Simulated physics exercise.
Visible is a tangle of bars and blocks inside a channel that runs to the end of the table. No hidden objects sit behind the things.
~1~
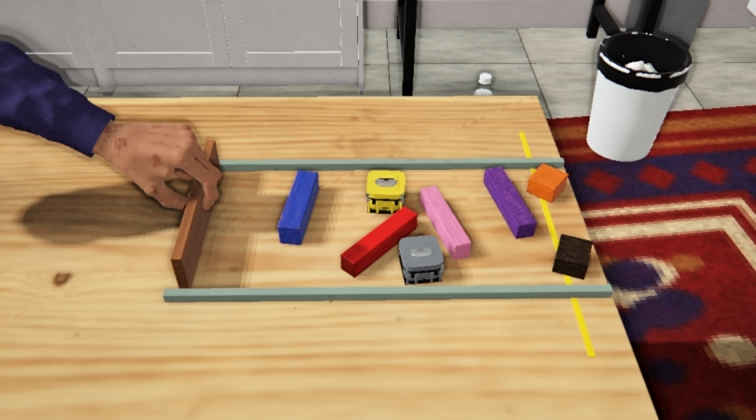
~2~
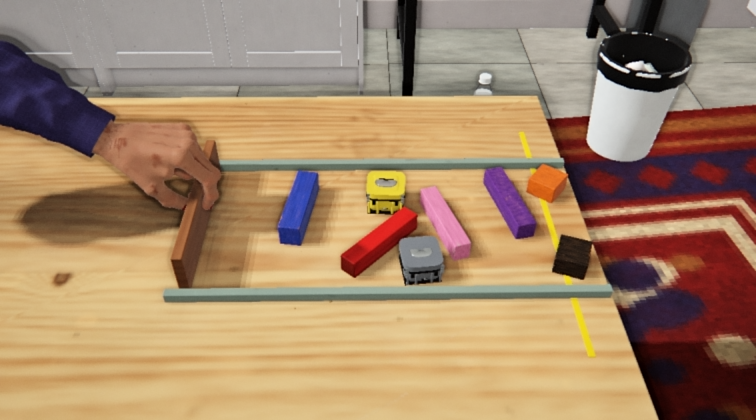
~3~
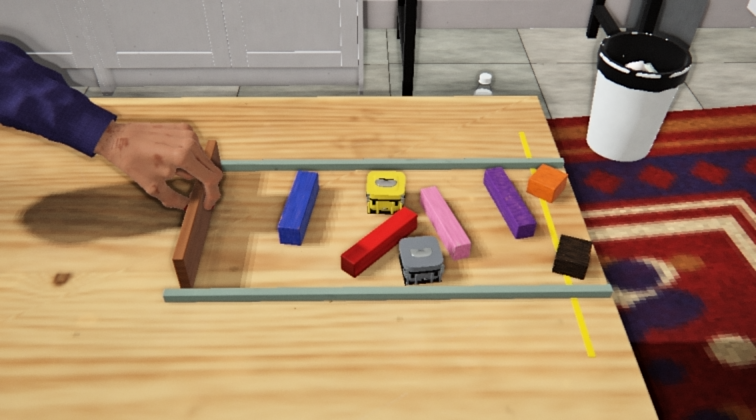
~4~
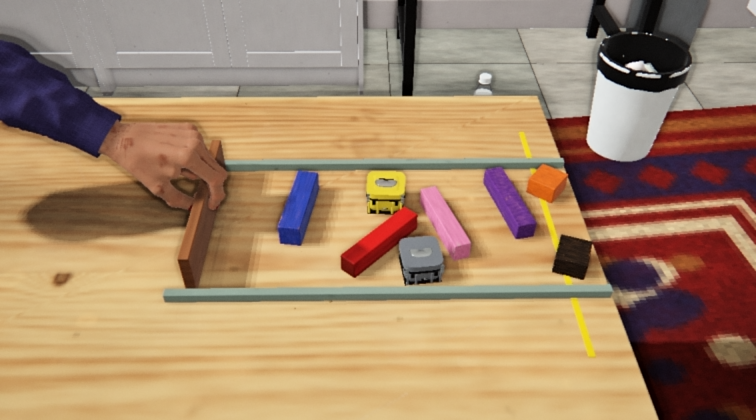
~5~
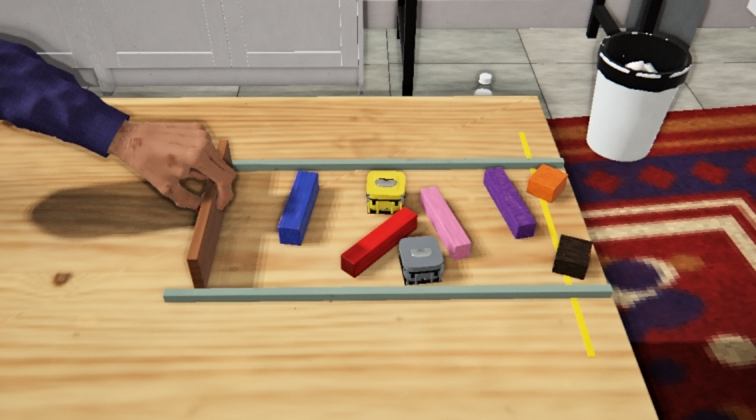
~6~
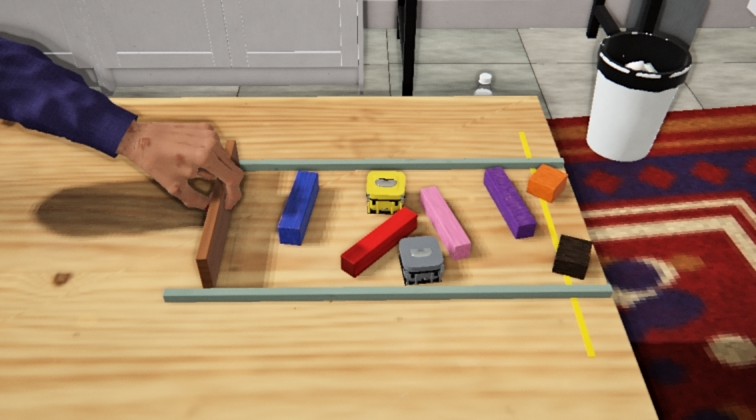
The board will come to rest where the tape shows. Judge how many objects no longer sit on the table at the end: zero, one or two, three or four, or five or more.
No longer on the table: Five or more.
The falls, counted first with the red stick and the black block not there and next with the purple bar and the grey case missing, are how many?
That gives 4 for the first pair taken away and 4 for the second.
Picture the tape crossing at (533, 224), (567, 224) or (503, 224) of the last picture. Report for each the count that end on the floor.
Those tries give 4, 7 and 2.
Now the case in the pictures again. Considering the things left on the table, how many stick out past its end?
The number would be 1.
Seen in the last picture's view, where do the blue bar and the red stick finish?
The blue bar ends up near (559, 204), and the red stick near (588, 243).
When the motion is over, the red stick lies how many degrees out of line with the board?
Angle: Around 25°.
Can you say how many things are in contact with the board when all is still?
Count: 2.
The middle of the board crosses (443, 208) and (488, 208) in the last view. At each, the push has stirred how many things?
7, then 8.
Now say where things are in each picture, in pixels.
The first frame shows black block (572, 257); orange block (547, 183); purple bar (509, 201); board (199, 210); tape (550, 224).
The second frame shows orange block (547, 183); board (199, 210).
The third frame shows purple bar (508, 202); grey case (420, 261).
The fourth frame shows black block (572, 257); blue bar (300, 207).
The fifth frame shows orange block (547, 183); yellow case (386, 193).
The sixth frame shows black block (572, 257); orange block (547, 183); purple bar (508, 202); board (221, 210); tape (550, 224).
Soon after, none off yet; black block at rest near (572, 257); orange block at rest near (547, 183); purple bar at rest near (508, 202).
In the end, the number that fall off is five or more; gone, yellow case, grey case, pink bar, purple bar, orange block and black block.
